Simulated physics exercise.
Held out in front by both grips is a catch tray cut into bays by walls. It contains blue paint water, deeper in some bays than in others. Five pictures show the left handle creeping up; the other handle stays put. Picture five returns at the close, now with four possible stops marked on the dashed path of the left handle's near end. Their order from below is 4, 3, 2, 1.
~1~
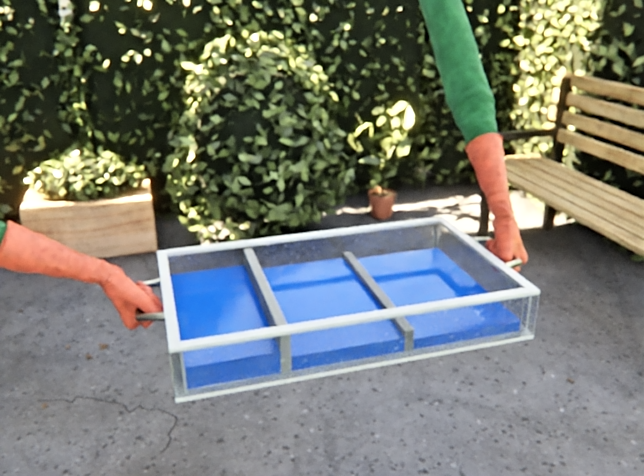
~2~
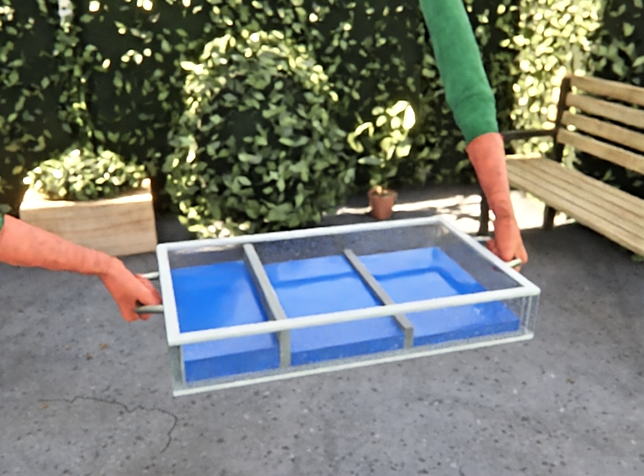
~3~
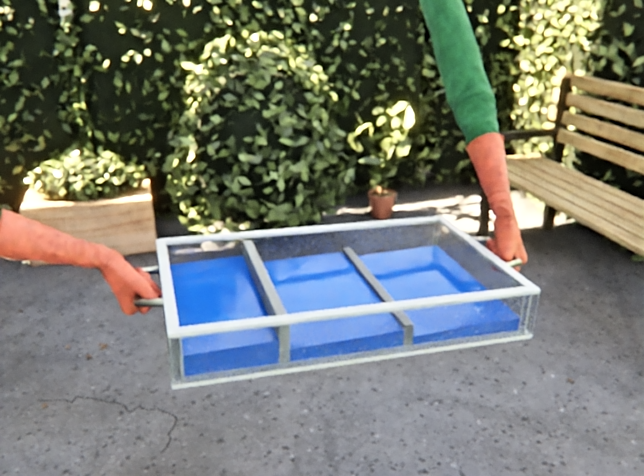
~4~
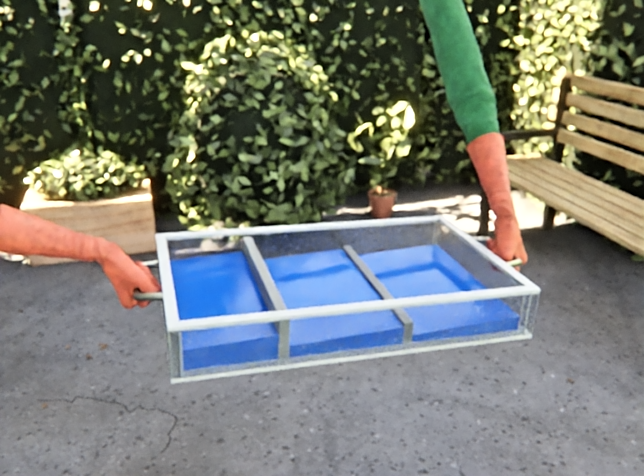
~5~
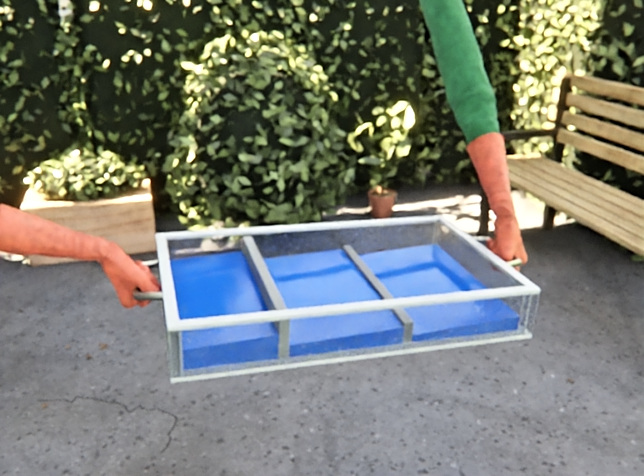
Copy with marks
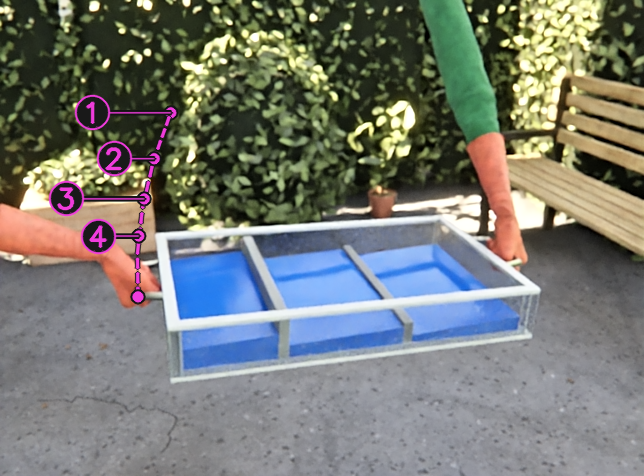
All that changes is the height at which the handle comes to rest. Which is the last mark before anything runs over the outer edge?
2.
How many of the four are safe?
Three of the four.
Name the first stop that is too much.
It is 1.
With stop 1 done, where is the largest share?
The right bay.
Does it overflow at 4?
No, not at all.
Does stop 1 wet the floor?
Yes, that goes wrong.
On the marked copy, 1 at (170, 112); 2 at (154, 158); 3 at (144, 198); 4 at (138, 236).
For stop 1, about 9 % goes over the rim.
For stop 2, nothing spills; the right bay holds the most.
For stop 3, nothing spills; the right bay holds the most.
For stop 4, nothing spills; the left bay holds the most.
